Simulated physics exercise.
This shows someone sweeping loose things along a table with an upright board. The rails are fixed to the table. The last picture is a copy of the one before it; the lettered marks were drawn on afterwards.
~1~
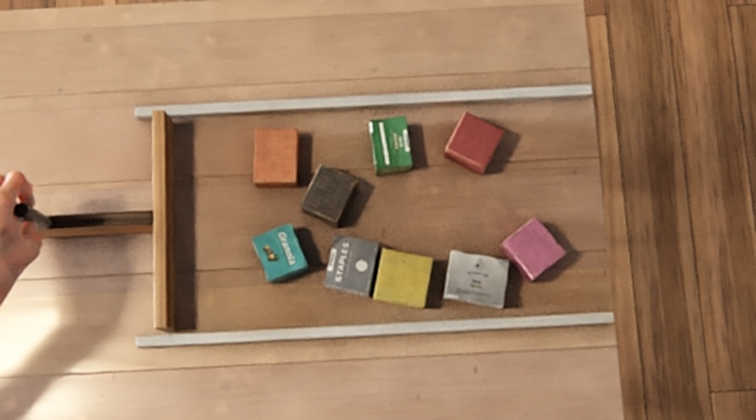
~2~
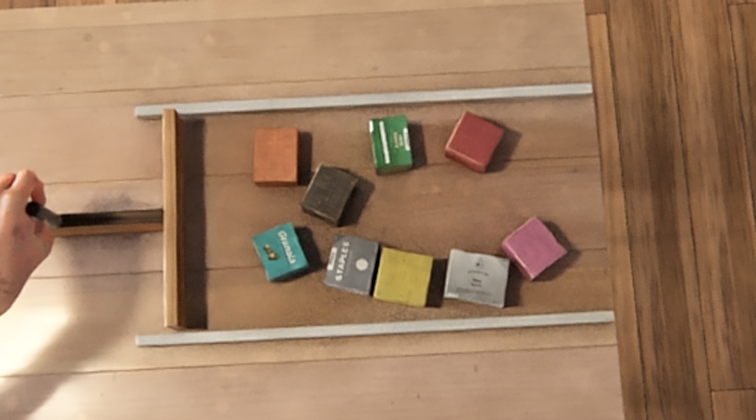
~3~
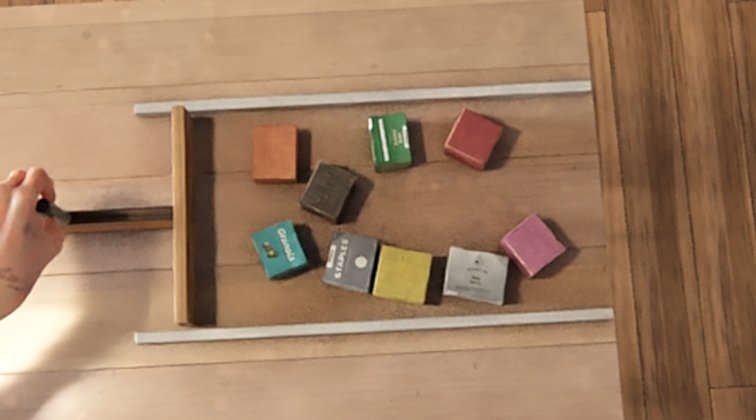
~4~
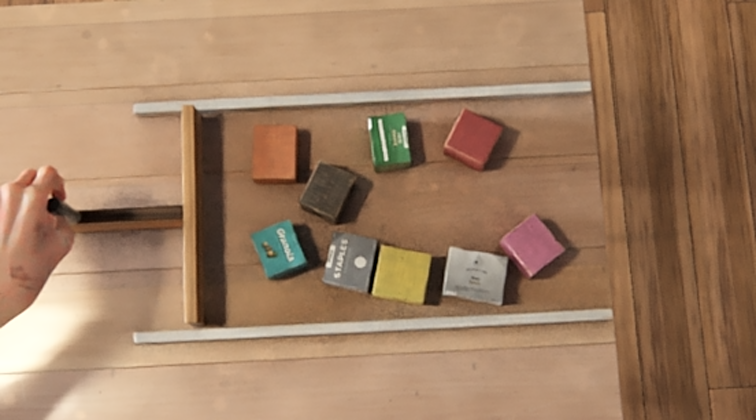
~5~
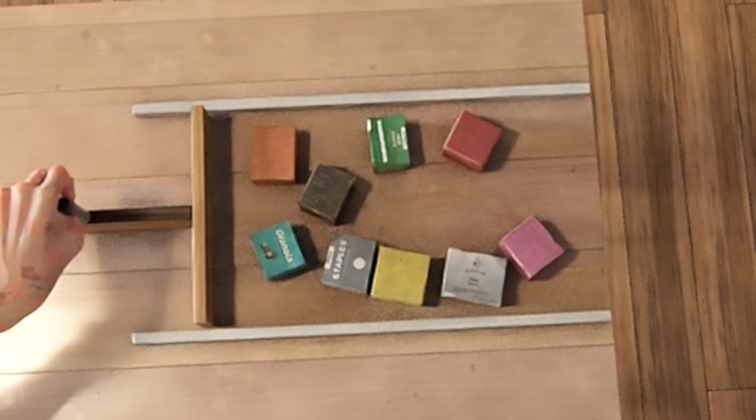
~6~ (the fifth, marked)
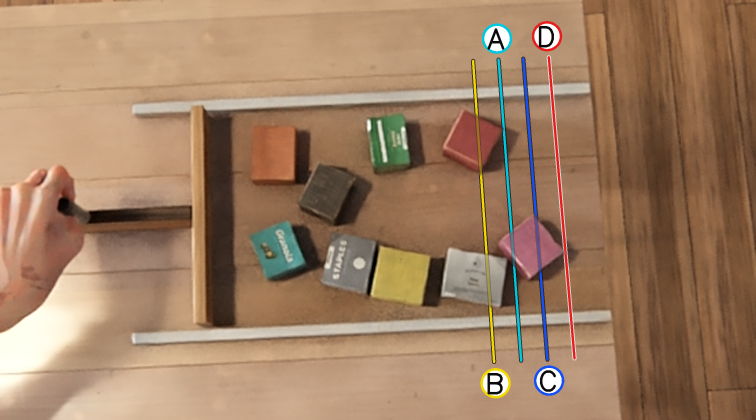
A hand at the left pushes an upright wooden board by its dark handle across a pale plank tabletop, seen from above, with darker floorboards at the right. Between two pale rails lie orange, green and red blocks along the top, a black one below them, and turquoise, grey, yellow, white and pink items lower down. The board slides slowly rightward, touching nothing, while the items stay still.
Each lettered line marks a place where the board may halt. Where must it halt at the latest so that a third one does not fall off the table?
The farthest such stop is B.
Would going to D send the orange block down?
No.
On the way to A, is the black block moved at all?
Yes.
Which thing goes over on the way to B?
It is the white packet.
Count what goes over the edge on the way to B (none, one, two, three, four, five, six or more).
One.
On the marked copy, A at (510, 206); B at (483, 207); C at (535, 205); D at (561, 203).
Taking B. A third of the way, board (302, 207); white packet (485, 279); yellow block (428, 275).
Two thirds of the way, board (404, 202); white packet (585, 281); pink block (557, 231).
When it is over, board (482, 198); white packet over the edge; yellow block (605, 272); one fallen.
As for the rest, A drops four; C drops four; D drops seven.
